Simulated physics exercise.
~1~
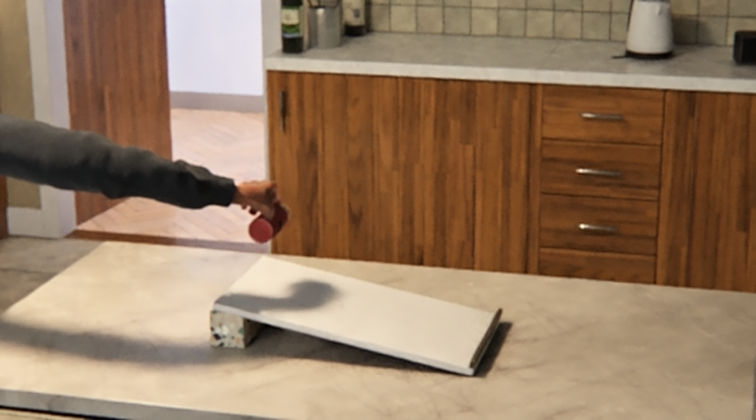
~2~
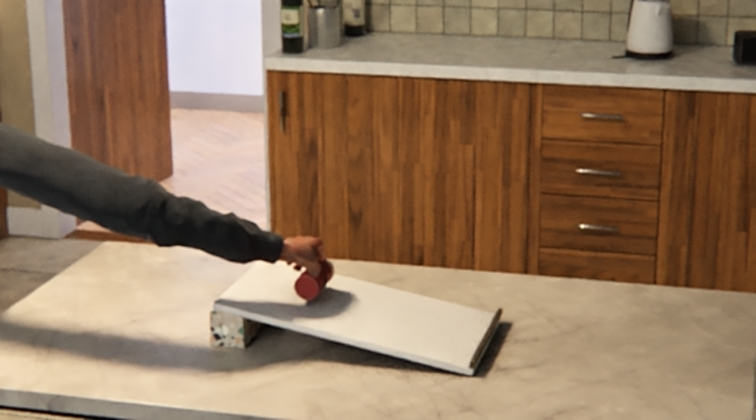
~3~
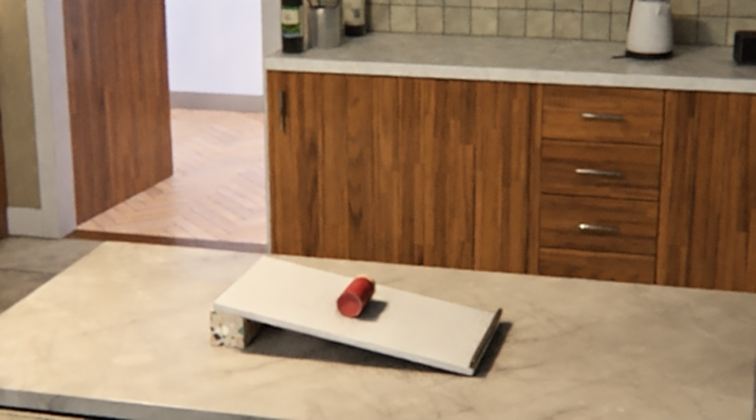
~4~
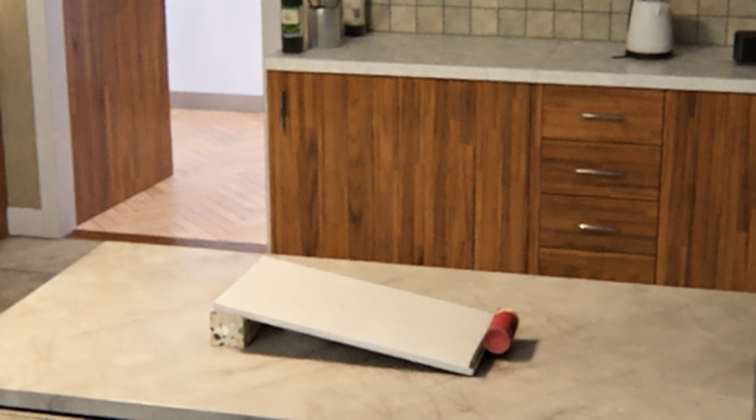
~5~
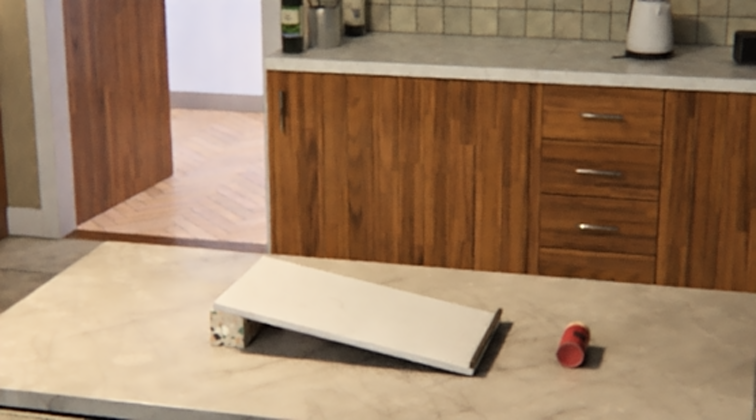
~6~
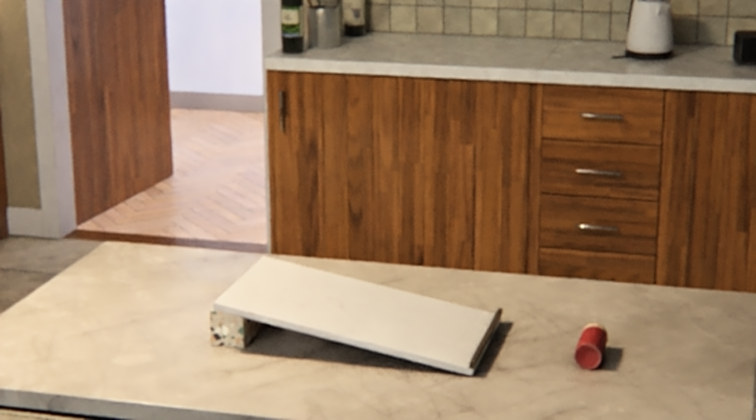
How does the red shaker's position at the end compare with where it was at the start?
At the start the red shaker was held in a hand by the raised left end of the board. By the end it was lying on the counter to the right of the board's low end.
